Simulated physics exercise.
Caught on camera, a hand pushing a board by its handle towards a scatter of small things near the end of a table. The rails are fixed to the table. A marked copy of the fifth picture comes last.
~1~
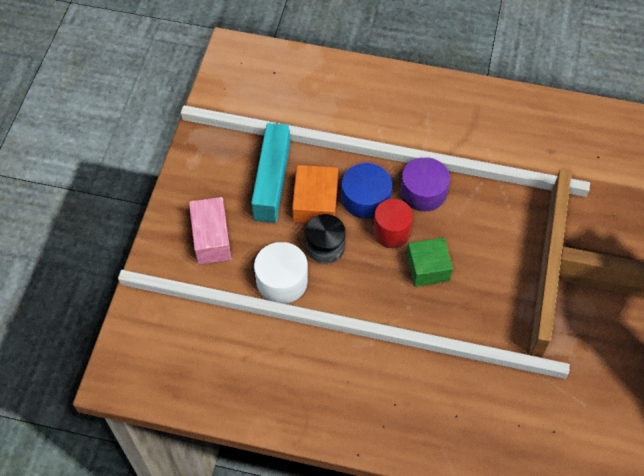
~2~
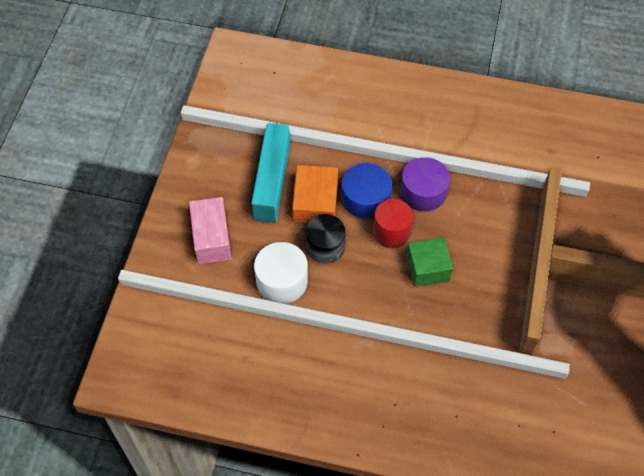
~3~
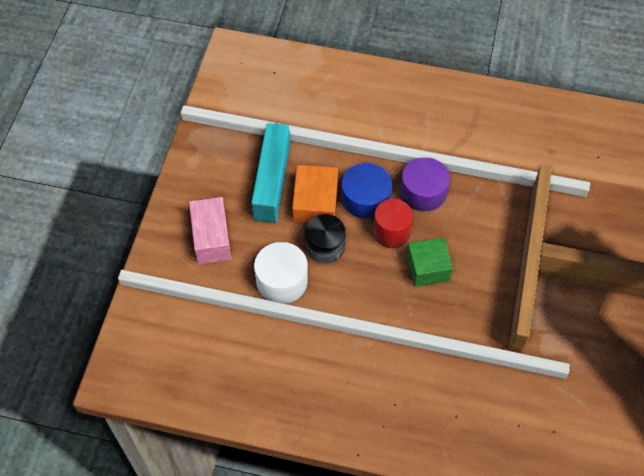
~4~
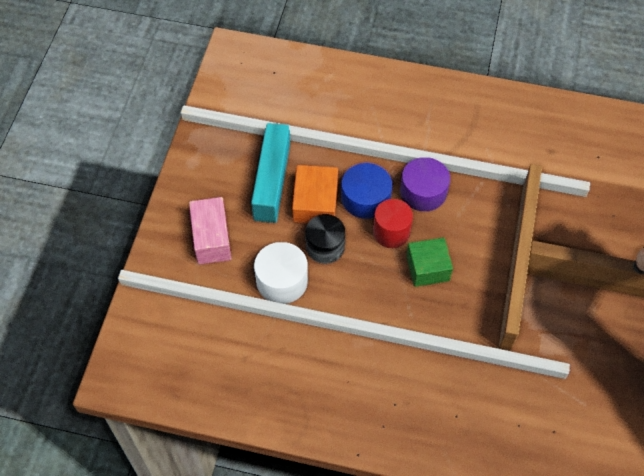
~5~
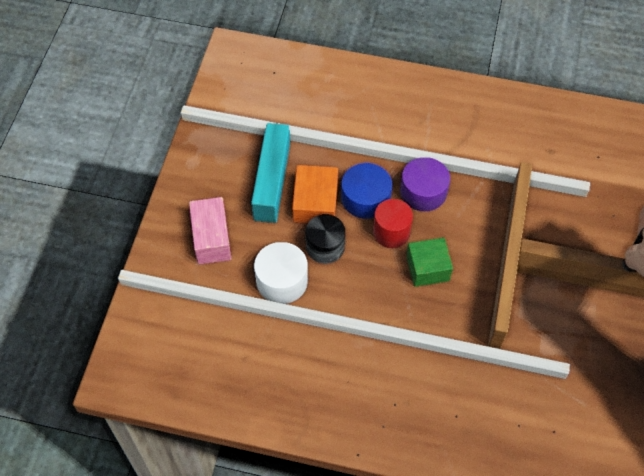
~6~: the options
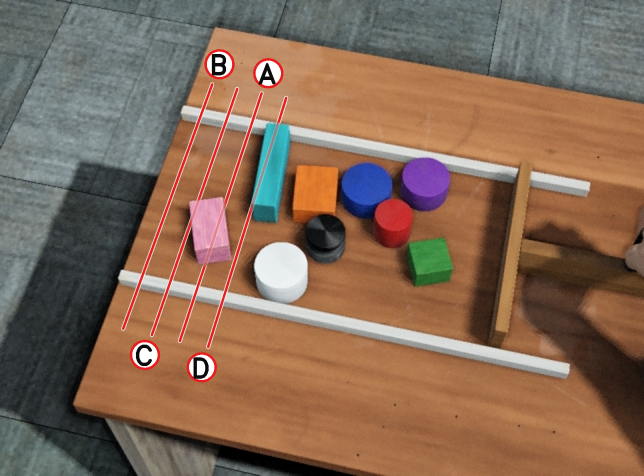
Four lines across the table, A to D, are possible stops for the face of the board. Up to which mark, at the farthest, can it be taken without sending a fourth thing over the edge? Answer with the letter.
It can go as far as A.
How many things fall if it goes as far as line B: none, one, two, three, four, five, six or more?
By then, six or more.
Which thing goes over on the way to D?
It is the turquoise stick.
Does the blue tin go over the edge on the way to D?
No.
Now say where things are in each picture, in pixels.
The first frame shows turquoise stick (271, 173); white tin (282, 273); blue tin (366, 191).
The second frame shows board (546, 249); orange block (315, 195).
The third frame shows board (536, 247); pink block (210, 231).
The fourth frame shows board (525, 245); black tin (325, 239).
The fifth frame shows board (515, 243); turquoise stick (271, 173); white tin (282, 273); blue tin (366, 191).
On the marked copy, A at (224, 208); B at (171, 197); C at (198, 203); D at (250, 213).
Following A. Soon after the start, board (408, 222); orange block (297, 199); purple tin (389, 175).
Later, board (303, 201); turquoise stick (184, 153); orange block (206, 180).
In the end, board (226, 186); turquoise stick over the edge; orange block over the edge; two fallen.
As for the rest, B drops nine; C drops five; D is within the limit but short.
